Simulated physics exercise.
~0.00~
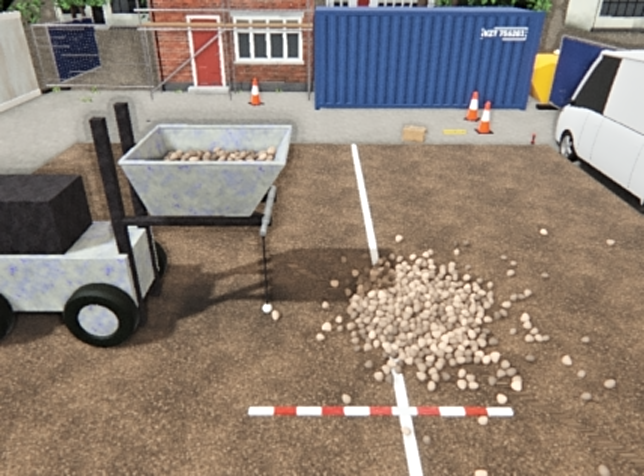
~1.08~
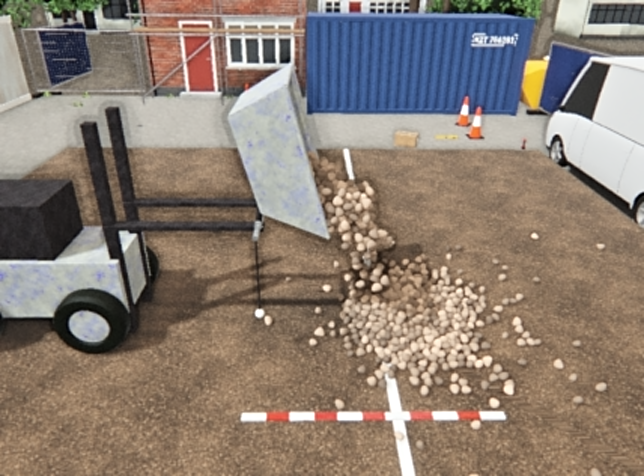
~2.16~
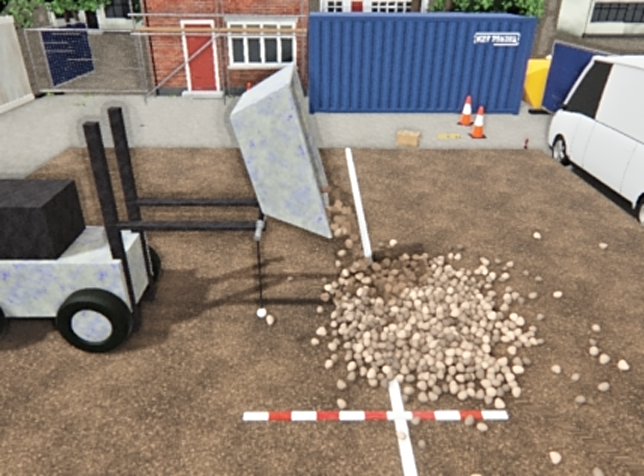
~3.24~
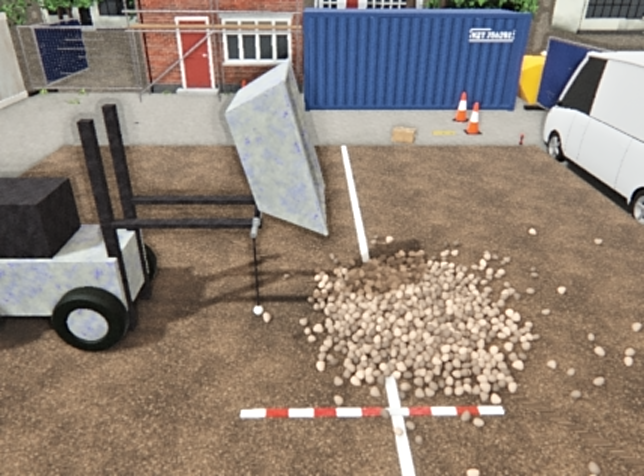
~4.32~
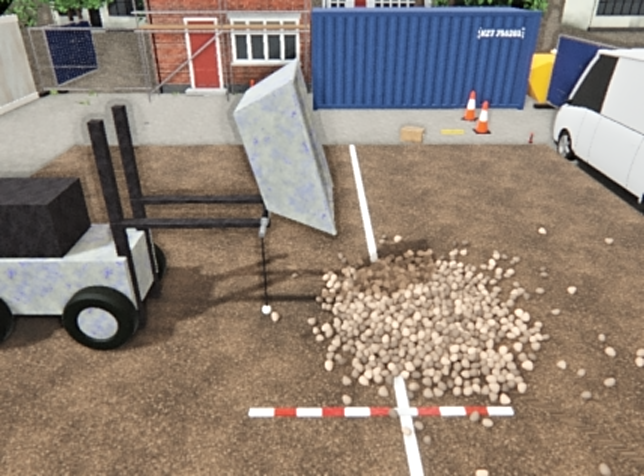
A brown dirt yard with a white painted line is seen from above, with a blue container, a red-brick building and orange cones behind and a white van at the right. On the left, a pale fork truck with a black block on top holds a grey skip of stones beside an earlier heap lying across the line, behind a red-and-white staff. The skip tips steeply to the right, and tan stones pour onto the heap. The stream thins and stops as the heap broadens. Finally the skip hangs tilted and empty, with stray stones scattered rightward.
